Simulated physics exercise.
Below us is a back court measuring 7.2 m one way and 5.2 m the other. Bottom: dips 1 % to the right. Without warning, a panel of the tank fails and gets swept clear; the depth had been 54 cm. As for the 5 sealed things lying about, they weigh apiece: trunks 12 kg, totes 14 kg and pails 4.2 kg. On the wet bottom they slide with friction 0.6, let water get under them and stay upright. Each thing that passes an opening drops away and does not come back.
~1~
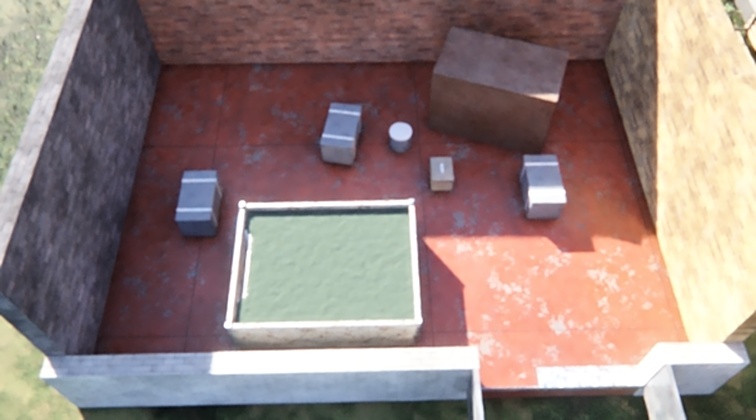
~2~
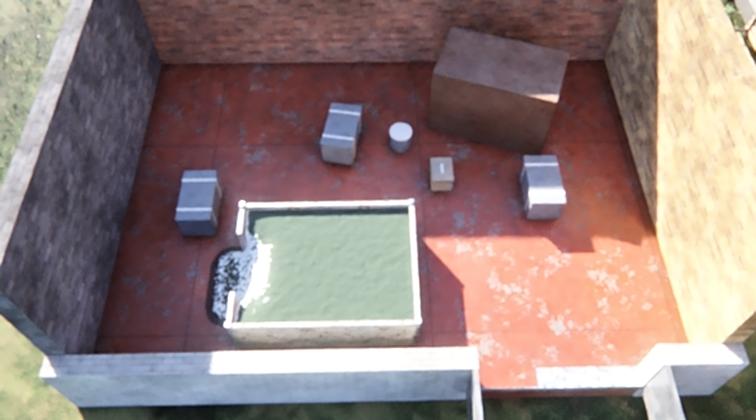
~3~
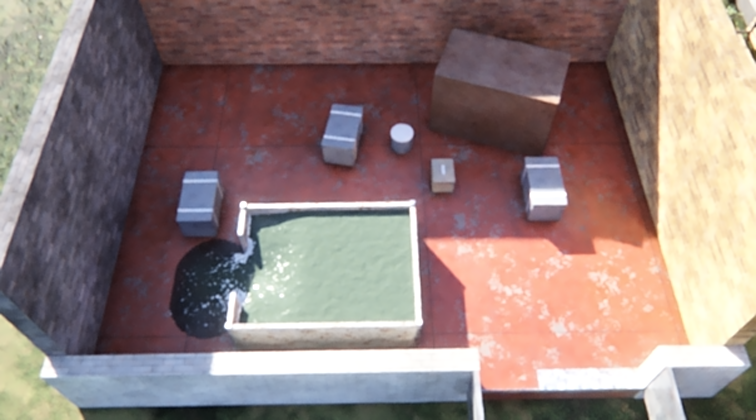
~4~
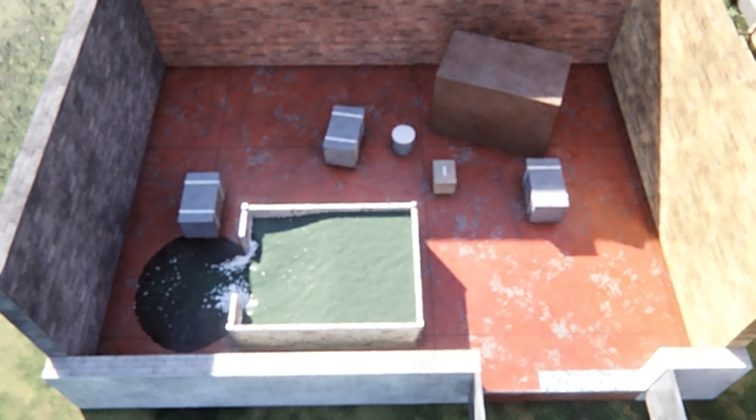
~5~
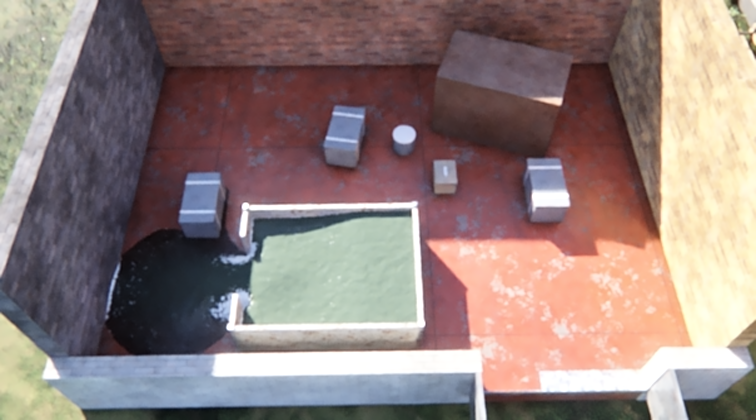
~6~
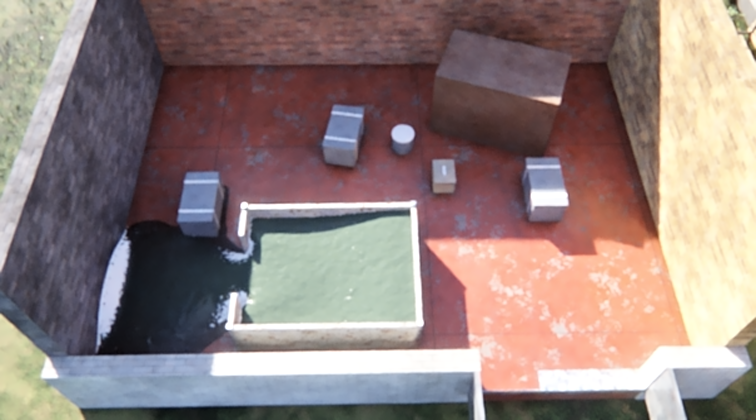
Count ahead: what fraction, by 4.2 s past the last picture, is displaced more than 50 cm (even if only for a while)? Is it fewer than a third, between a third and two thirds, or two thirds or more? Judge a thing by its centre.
It does not reach a third.
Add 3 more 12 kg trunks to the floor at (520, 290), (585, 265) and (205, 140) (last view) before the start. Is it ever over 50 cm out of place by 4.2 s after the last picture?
Outcome: Stays within first, stays within next, breaks the threshold last.
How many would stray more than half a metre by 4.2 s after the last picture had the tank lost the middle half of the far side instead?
In that case the number is 2.
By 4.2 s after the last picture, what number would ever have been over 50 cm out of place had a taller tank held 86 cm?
I count 1 of them in that case.
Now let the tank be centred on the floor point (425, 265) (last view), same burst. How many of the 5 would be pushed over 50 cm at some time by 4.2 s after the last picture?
Count: 1.
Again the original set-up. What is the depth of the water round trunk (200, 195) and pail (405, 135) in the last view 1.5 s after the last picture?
I'd estimate 2 cm for the first and 0 cm for the second.
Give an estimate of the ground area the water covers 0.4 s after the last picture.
The covered patch comes to about 7.0 m2.
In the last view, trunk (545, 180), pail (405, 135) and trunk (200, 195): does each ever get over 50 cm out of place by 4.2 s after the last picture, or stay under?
Well, in turn that's not reaching it, not reaching it, topping it.
Then, 0.4 s after the last picture 0 of 5 are over 50 cm from their spots; 0 afloat.
Then, 1.5 s after the last picture 0 of 5 are over 50 cm from their spots; 0 afloat.
Then, 2.8 s after the last picture 1 of 5 are over 50 cm from their spots; 0 afloat.
Then, 4.2 s after the last picture 1 of 5 are over 50 cm from their spots, and 1 have been at some point; 0 afloat.
